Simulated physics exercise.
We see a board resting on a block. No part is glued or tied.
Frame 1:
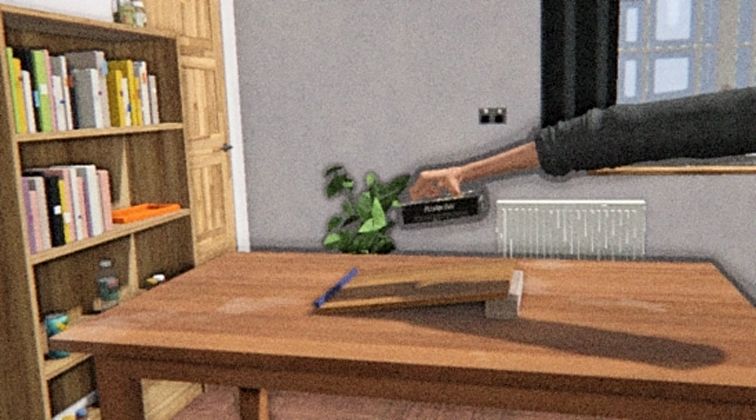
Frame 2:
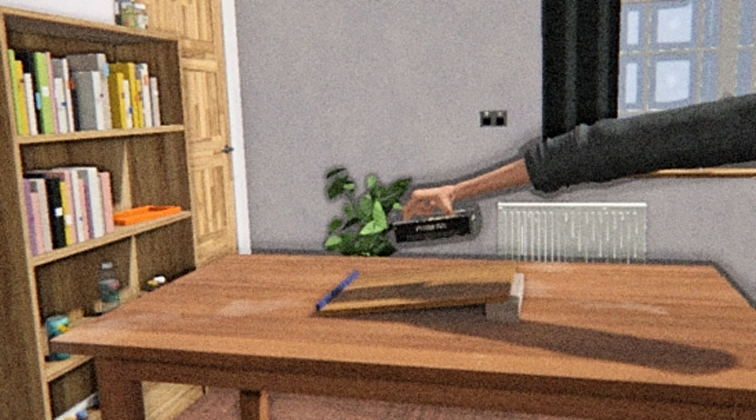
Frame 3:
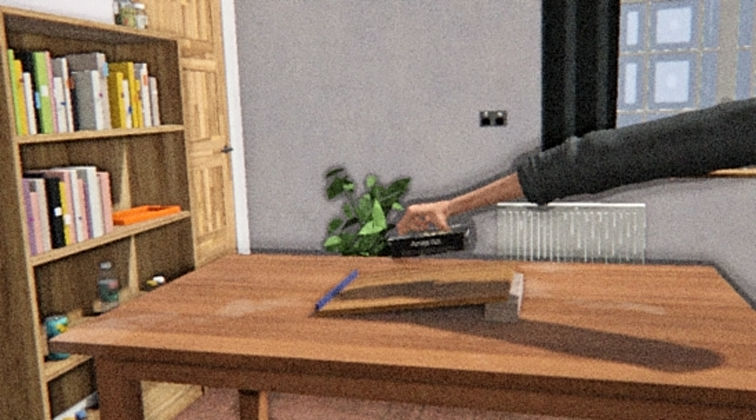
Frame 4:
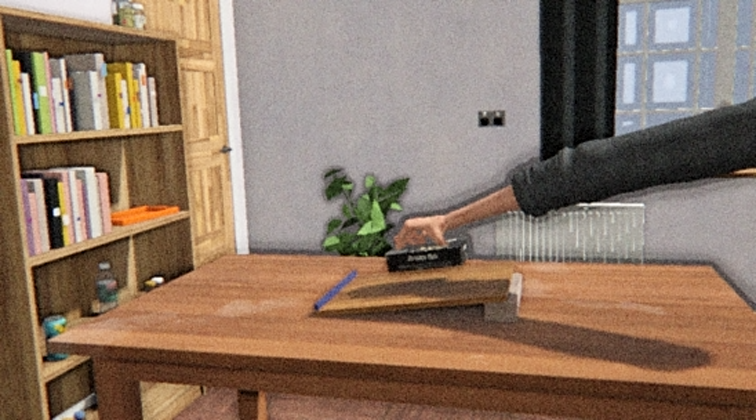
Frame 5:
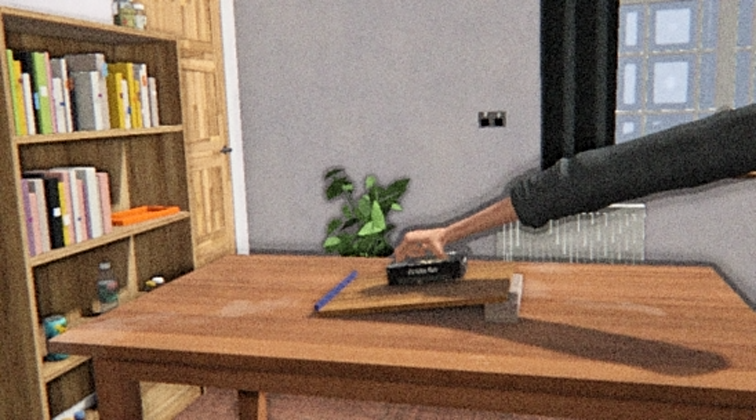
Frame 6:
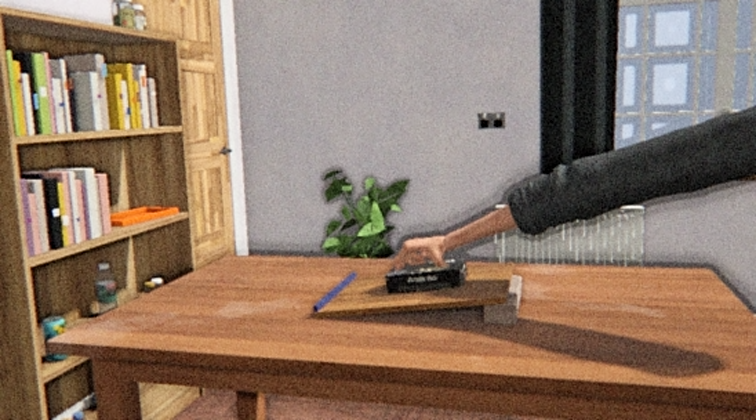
A hand lowers a black packet onto a sloping board propped on a block and keeps hold.
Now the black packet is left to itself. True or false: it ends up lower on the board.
False.
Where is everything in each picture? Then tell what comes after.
Still above its spot; black packet (444, 207), in the first picture.
Still above its spot; black packet (436, 225), in the second picture.
Still above its spot; black packet (431, 240), in the third picture.
Still above its spot; black packet (428, 255), in the fourth picture.
Still above its spot; black packet (428, 268), in the fifth picture.
Set down, still held; black packet (427, 276), in the sixth picture.
Then, 0.30 s after the last picture, nothing has stirred.
Then, 0.70 s after the last picture, black packet resting near (427, 276).
At rest, it is in place. Seen from the same camera at the end, black packet near (427, 276). The black packet stays where it is put.
